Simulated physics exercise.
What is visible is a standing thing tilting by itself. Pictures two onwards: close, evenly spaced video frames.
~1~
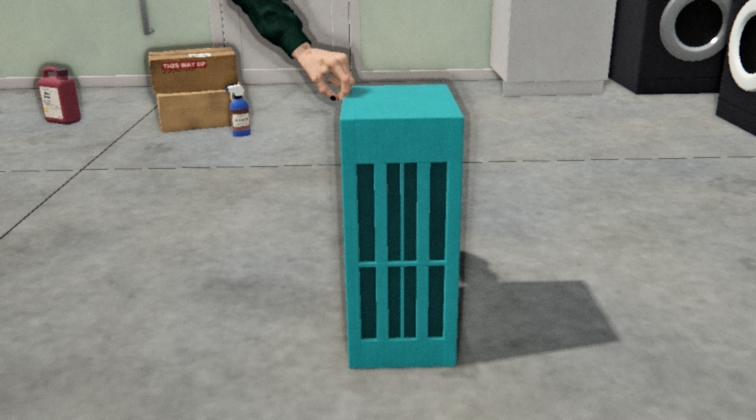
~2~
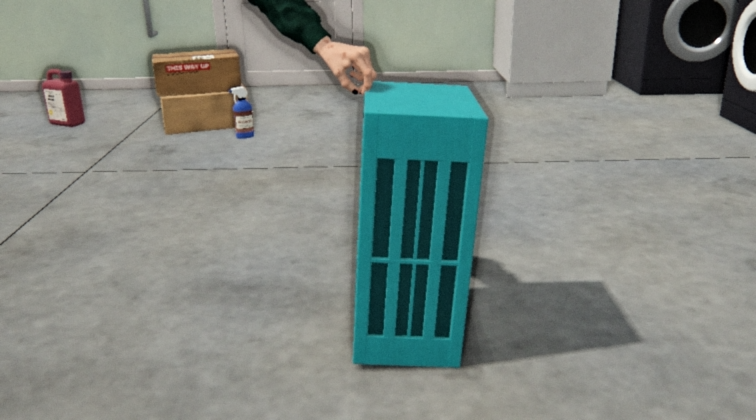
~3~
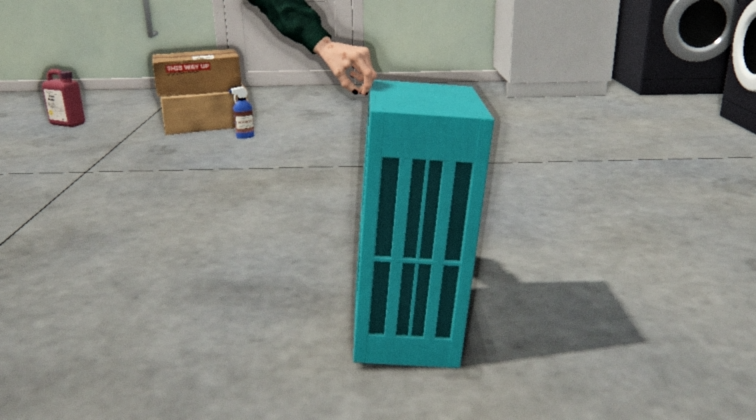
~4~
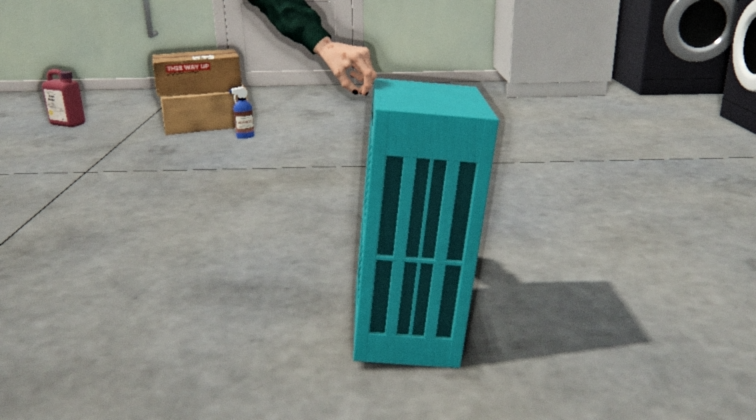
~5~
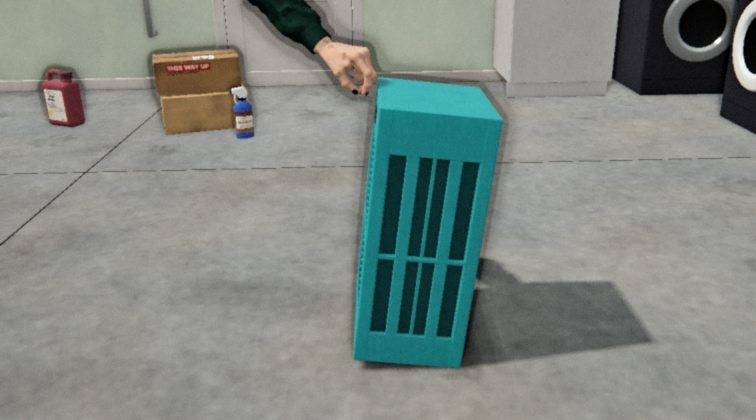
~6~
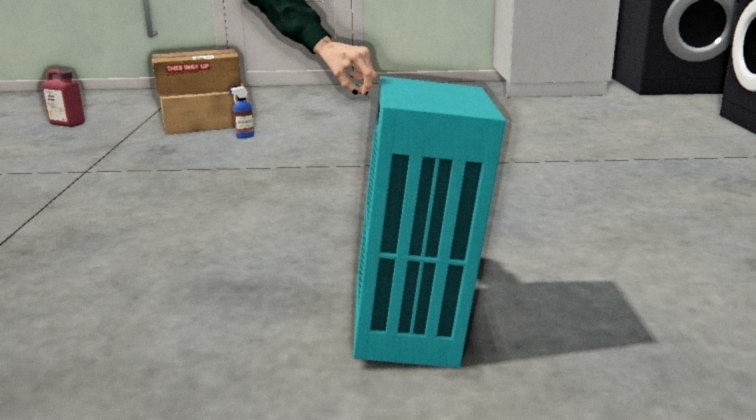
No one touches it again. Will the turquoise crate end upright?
It is left standing.
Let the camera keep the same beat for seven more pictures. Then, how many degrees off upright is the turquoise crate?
Estimated tilt from vertical: Near 8°.
Then, 0.26 s after the last picture, turquoise crate 2° off upright near (408, 223).
Then, 0.50 s after the last picture, turquoise crate 4° off upright near (395, 223).
Then, 0.74 s after the last picture, turquoise crate upright near (406, 224).
At rest, the turquoise crate rocks back upright, near (403, 225).
